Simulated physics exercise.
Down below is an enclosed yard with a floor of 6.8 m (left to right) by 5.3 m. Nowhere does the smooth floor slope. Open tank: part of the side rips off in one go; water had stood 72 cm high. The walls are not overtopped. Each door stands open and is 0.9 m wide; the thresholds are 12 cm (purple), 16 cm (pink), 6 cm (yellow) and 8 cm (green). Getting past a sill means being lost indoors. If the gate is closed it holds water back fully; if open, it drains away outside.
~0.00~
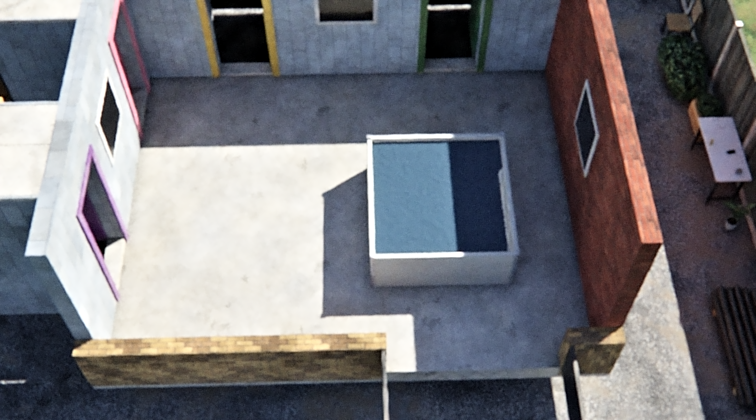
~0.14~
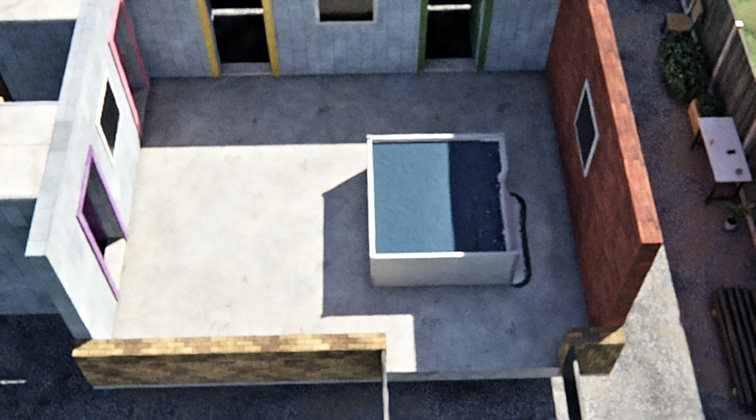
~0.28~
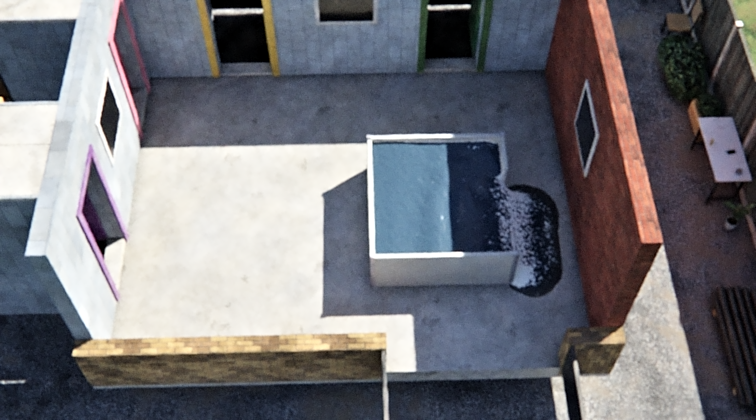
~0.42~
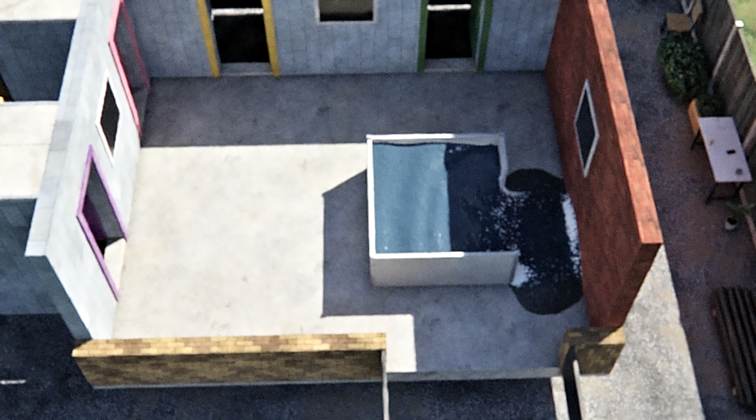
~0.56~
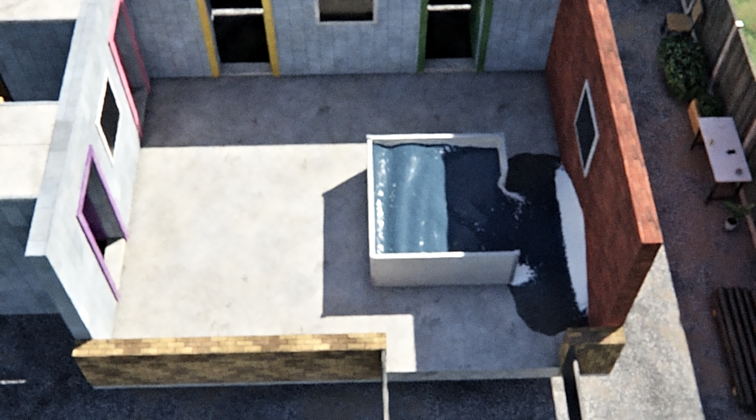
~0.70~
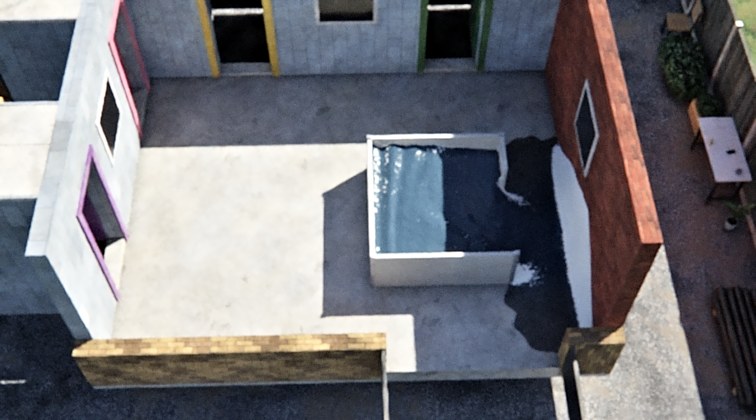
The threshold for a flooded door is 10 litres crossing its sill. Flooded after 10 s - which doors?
In order: Purple door: Short of the set amount, pink door: Short of the set amount, yellow door: Short of the set amount, green door: Beyond the set amount.
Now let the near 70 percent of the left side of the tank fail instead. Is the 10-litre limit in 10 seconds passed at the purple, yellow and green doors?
For purple, too much; for yellow, too much; for green, too little.
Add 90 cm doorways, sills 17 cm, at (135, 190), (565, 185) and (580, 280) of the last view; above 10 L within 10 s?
Per doorway, in order: Insufficient / sufficient / sufficient.
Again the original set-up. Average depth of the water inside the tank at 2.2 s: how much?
The mean depth is some 31 cm.
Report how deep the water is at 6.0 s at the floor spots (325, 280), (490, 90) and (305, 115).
First 1 cm, then 12 cm, then 4 cm.
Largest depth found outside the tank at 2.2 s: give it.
Around 50 centimetres deep.
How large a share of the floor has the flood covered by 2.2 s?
Close to 30 in a hundred.
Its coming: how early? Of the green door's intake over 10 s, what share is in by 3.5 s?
By that time, around 60 per cent.
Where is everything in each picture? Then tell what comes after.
The first frame shows still water, 72 cm deep, in the open tank at (440, 196).
In the second frame, water pours out at (505, 228) and has run 0.8 m, to (512, 197); typically 10 cm deep outside, 72 cm at the open tank's back.
In the third frame, the front is at (543, 196), 1.0 m from the gap at (505, 231); 1.2 m2 of floor is under water; 72 cm left at the back of the open tank.
In the fourth frame, the front is at (564, 187), 1.4 m from the gap at (504, 232); 2.2 m2 of floor is under water; 72 cm left at the back of the open tank.
In the fifth frame, water pours out at (504, 232) and has run 1.8 m, to (560, 162); typically 14 cm deep outside, 64 cm at the open tank's back.
In the sixth frame, the front is at (556, 141), 2.1 m from the gap at (504, 232); 2.9 m2 of floor is under water; 61 cm left at the back of the open tank.
After 1.4 s water covers 15 % of the floor and is deepest (65 cm) near (588, 351); purple door not reached, pink door not reached, yellow door not reached, green door not reached.
After 2.2 s water covers 30 % of the floor and is deepest (50 cm) near (586, 339); purple door not reached, pink door not reached, yellow door not reached, green door 17 cm at the sill, 4 L in.
After 3.5 s water covers 50 % of the floor and is deepest (25 cm) near (544, 89); purple door not reached, pink door not reached, yellow door 3 cm at the sill, 0 L in, green door 16 cm at the sill, 55 L in.
After 6.0 s water covers 90 % of the floor and is deepest (14 cm) near (586, 339); purple door 6 cm at the sill, 0 L in, pink door 10 cm at the sill, 0 L in, yellow door 3 cm at the sill, 0 L in, green door 11 cm at the sill, 89 L in.
After 10.0 s water covers 95 % of the floor and is deepest (10 cm) near (112, 339); purple door 7 cm at the sill, 0 L in, pink door 8 cm at the sill, 0 L in, yellow door 4 cm at the sill, 0 L in, green door 6 cm at the sill, 95 L in.
